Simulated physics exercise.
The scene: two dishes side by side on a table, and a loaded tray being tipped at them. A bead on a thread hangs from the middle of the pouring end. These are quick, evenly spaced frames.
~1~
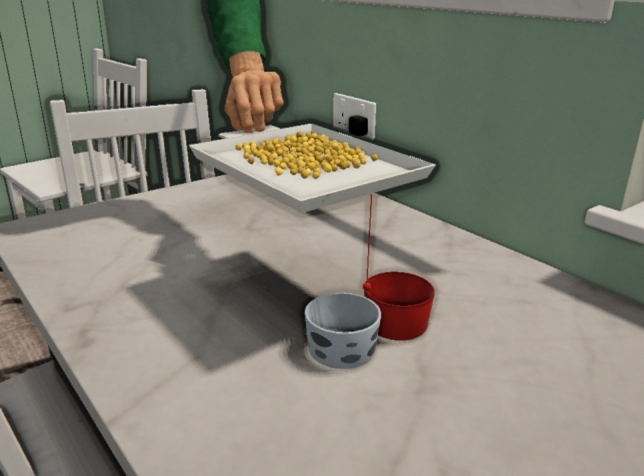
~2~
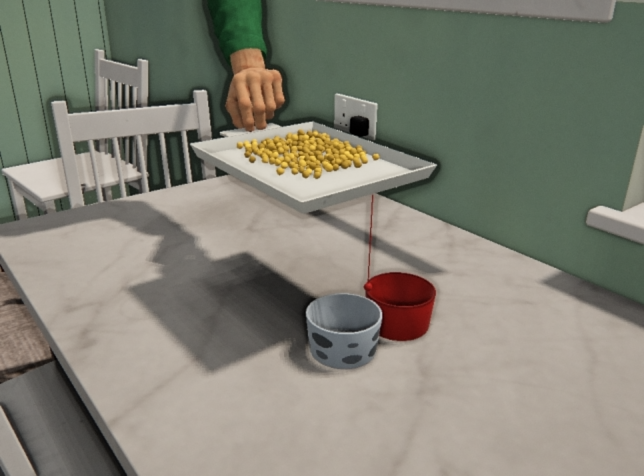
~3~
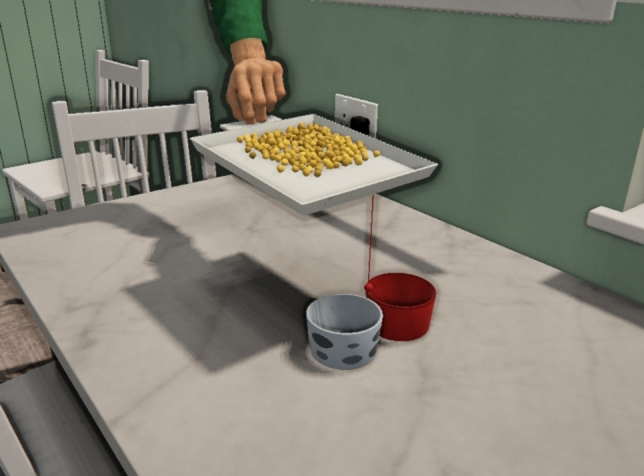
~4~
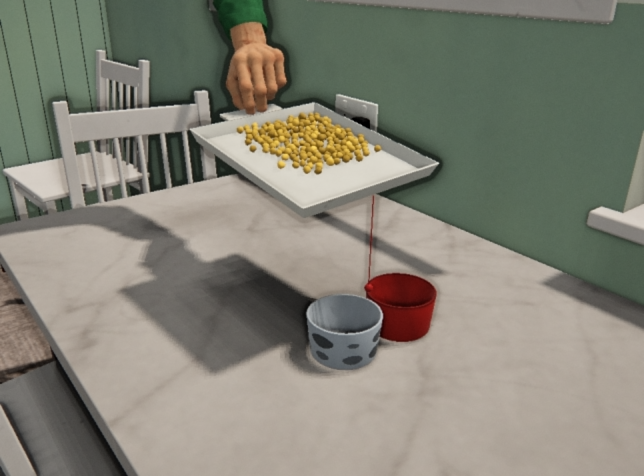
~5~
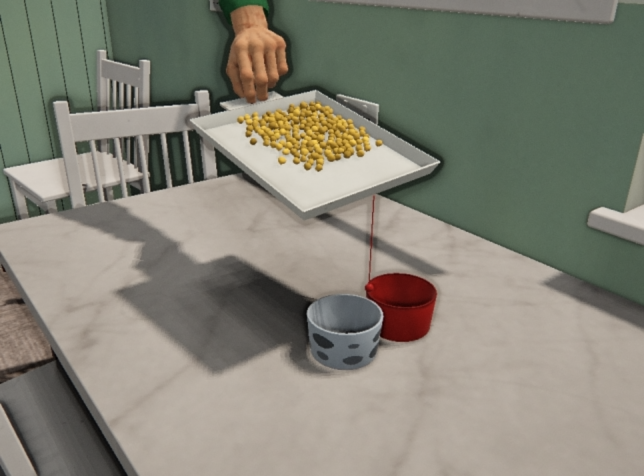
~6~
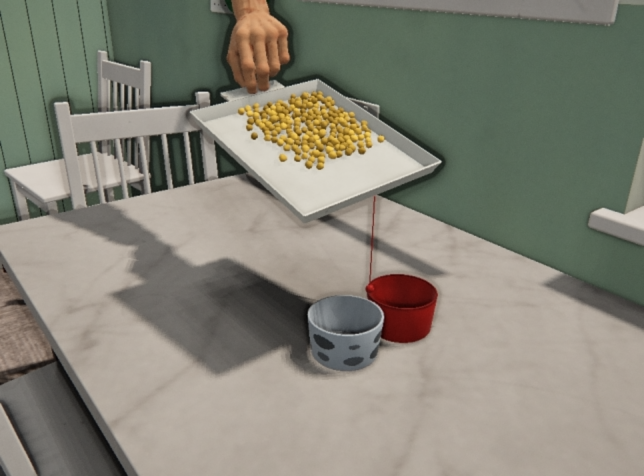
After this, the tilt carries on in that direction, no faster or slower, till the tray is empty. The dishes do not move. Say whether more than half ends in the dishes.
They take under half between them.
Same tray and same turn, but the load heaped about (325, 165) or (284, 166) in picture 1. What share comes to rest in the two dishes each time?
In turn 30 and 30 in a hundred.
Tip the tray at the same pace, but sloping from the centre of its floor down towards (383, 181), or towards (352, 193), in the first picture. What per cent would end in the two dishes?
Roughly 50 per cent, and 20 per cent.
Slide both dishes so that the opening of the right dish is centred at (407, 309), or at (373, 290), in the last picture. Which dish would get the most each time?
The first try: The dish on the left. The second: The dish on the left.
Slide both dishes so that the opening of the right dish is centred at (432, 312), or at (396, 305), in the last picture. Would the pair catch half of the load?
The first try: Below a half. The second: Above a half.
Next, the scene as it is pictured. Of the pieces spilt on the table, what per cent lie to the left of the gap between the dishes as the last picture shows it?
It comes to 80 per cent or so.
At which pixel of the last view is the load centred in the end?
Near (327, 374).
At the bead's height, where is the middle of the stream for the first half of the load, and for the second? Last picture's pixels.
Around (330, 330) and then (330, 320).
Soon, tray tipped steeply; about two thirds on the tray; a stray few in the left dish; a small part outside both; about a quarter in the air.
A while on, tray tipped right over; a small part on the tray; about a quarter in the left dish; about half outside both; about a quarter in the air.
Towards the end, tray tipped past a quarter turn; about a third in the left dish; about two thirds outside both.
Finally, tray tipped past a quarter turn; about a third in the left dish; none in the right dish; about two thirds outside both.
